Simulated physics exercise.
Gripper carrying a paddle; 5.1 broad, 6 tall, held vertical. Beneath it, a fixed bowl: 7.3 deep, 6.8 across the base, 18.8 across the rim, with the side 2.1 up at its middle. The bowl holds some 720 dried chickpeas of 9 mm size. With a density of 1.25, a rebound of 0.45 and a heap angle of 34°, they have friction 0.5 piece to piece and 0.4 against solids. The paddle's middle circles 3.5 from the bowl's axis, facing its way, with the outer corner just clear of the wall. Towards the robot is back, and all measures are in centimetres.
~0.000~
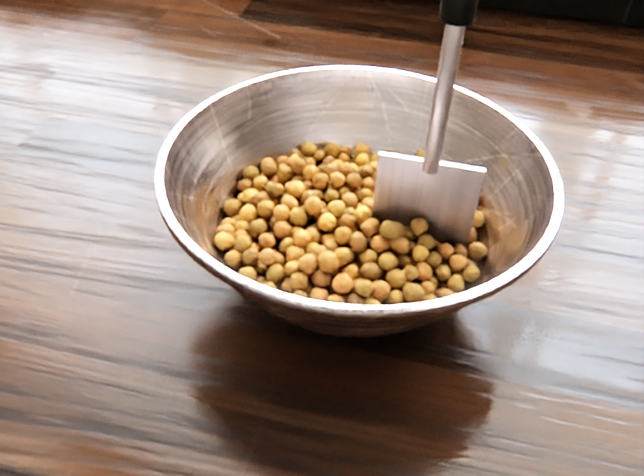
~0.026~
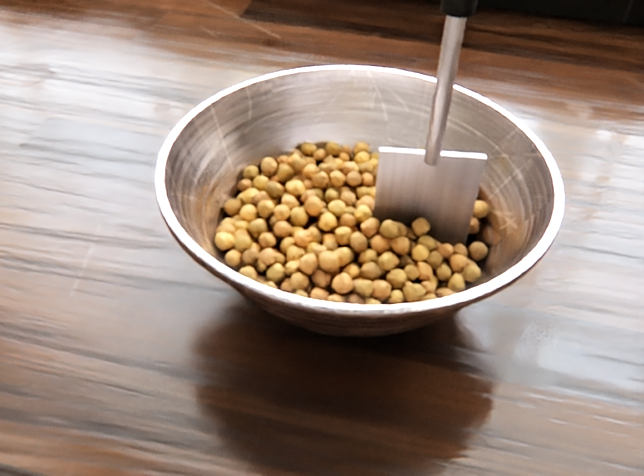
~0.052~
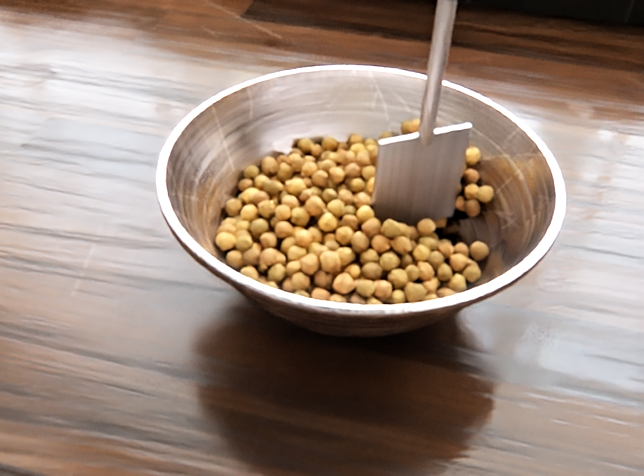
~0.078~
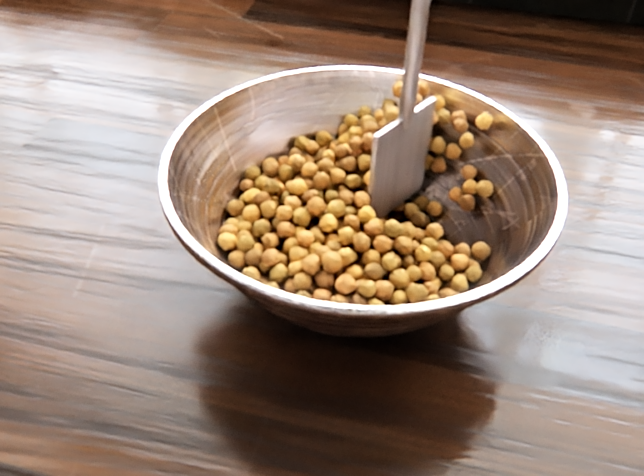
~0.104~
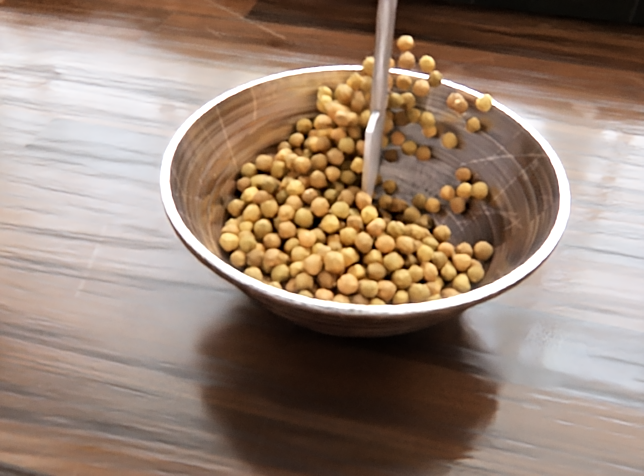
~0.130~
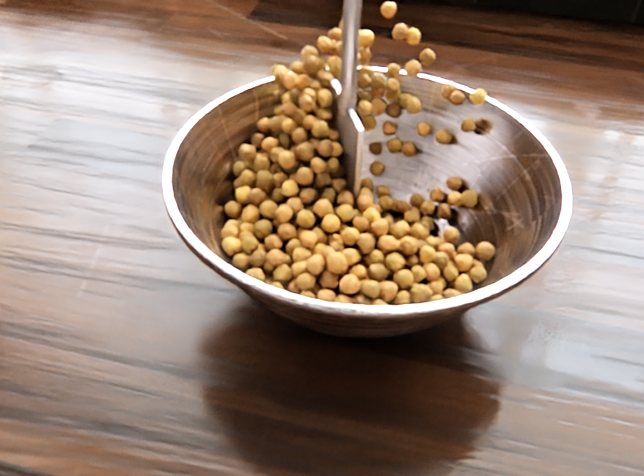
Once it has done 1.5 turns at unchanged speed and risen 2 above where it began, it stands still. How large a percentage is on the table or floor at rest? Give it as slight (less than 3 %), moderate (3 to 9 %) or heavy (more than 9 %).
It is heavy.
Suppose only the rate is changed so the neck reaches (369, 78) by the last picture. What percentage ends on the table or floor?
Around 15 in a hundred.
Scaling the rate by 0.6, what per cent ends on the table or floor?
Close to 0 in a hundred.
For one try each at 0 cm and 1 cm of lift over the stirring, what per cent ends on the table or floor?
Close to 35 and 30 percent, in that order.
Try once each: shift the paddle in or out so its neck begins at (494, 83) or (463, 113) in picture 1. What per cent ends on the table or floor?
0 and 10 %.
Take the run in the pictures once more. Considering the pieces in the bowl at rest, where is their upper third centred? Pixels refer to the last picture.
Roughly at pixel (368, 219).
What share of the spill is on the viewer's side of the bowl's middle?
About 60 per cent.
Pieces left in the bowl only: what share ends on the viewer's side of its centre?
I'd put it at roughly 50 per cent.
By 0.28 s, 279° round, highest piece 16 above the table; 626 in the bowl, 12 on the table or floor, 78 in flight or on the tool.
By 0.43 s, 78° round, highest piece 10 above the table; 570 in the bowl, 108 on the table or floor, 38 in flight or on the tool.
By 0.70 s, 180° round, highest piece 6 above the table; 564 in the bowl, 152 on the table or floor.
By 1.40 s, 180° round, highest piece 6 above the table; 564 in the bowl, 152 on the table or floor.
Final count, 564 in the bowl, 152 on the table or floor. That is 21 % on the table or floor.
